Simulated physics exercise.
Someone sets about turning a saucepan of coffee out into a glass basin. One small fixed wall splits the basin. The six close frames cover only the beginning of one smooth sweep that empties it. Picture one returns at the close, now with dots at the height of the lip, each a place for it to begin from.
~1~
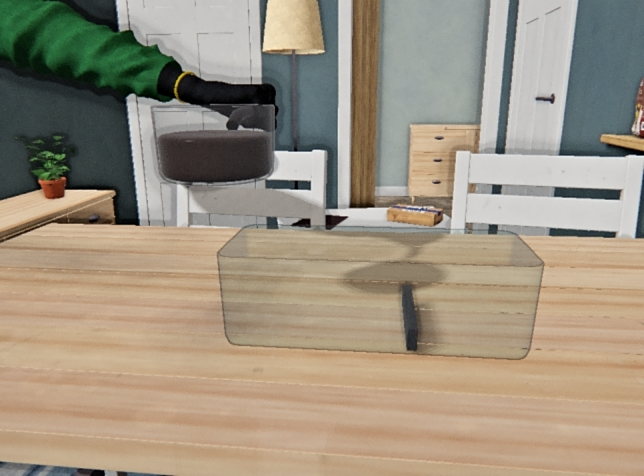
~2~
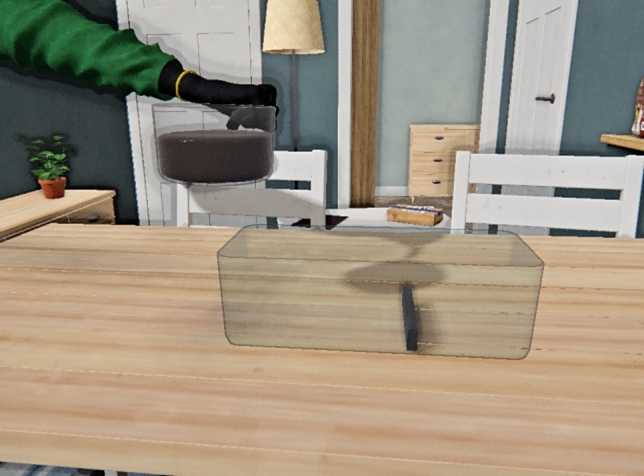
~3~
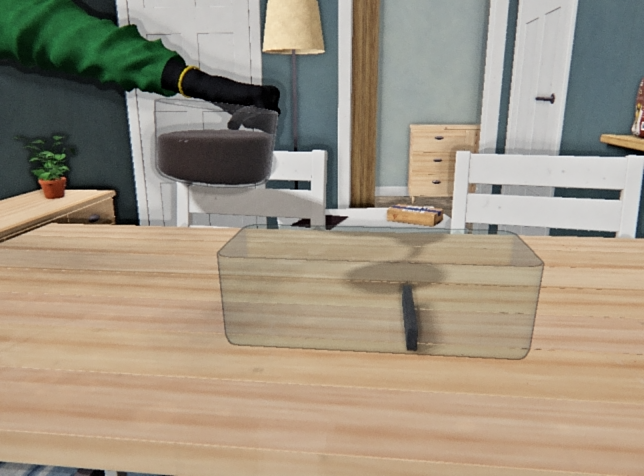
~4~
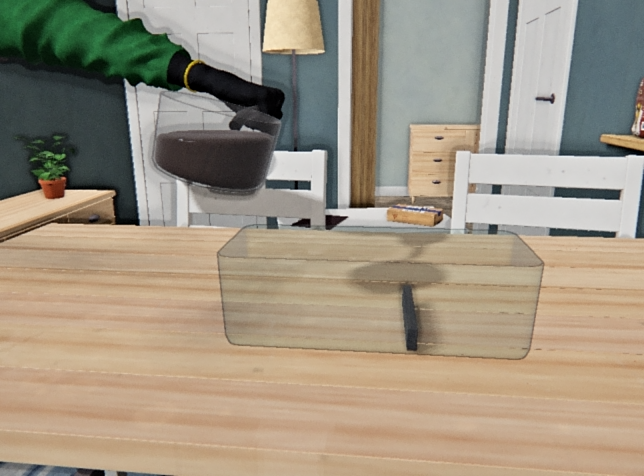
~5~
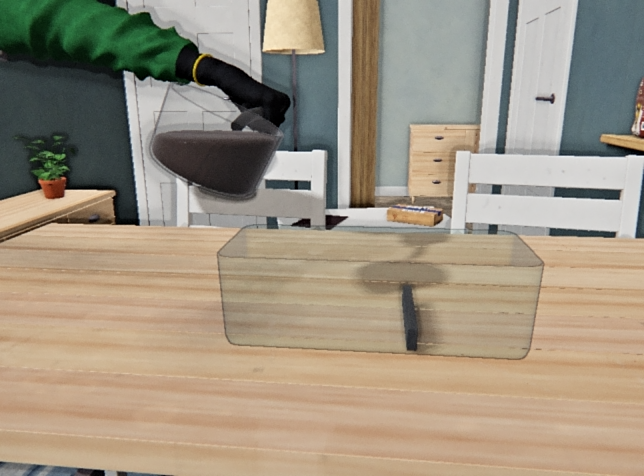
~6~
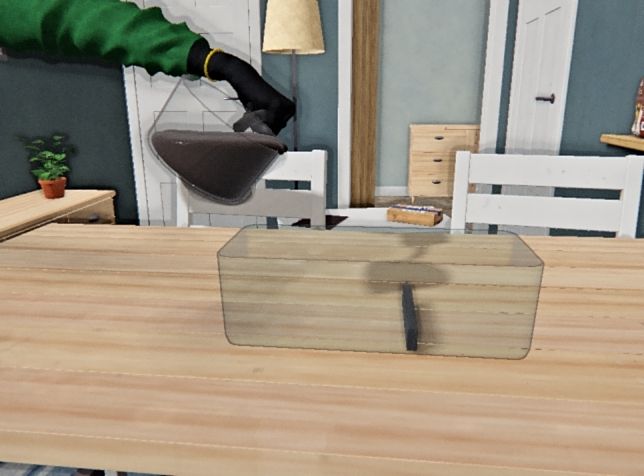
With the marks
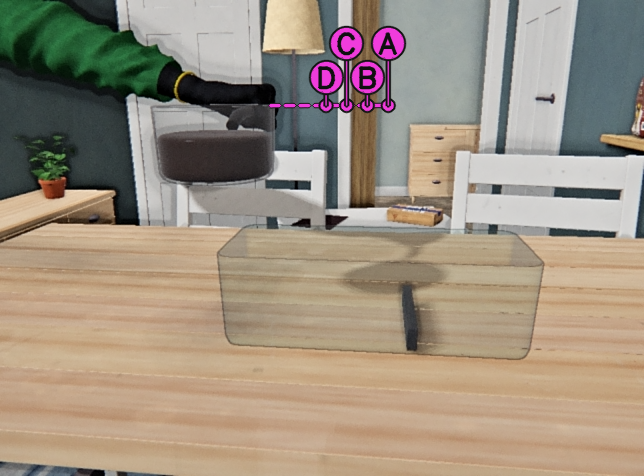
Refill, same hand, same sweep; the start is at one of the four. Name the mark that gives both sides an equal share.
Spot B.
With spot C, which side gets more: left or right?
The left one.
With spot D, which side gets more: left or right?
More ends on the left.
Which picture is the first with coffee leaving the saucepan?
Picture 6.
In magenta, A at (388, 105); B at (367, 105); C at (346, 105); D at (326, 105).
Choosing A, about 28 % ends left of the wall and 71 % right of it.
Choosing B, about 51 % ends left of the wall and 49 % right of it.
Choosing C, about 77 % ends left of the wall and 22 % right of it.
Choosing D, about 90 % ends left of the wall and 9 % right of it.
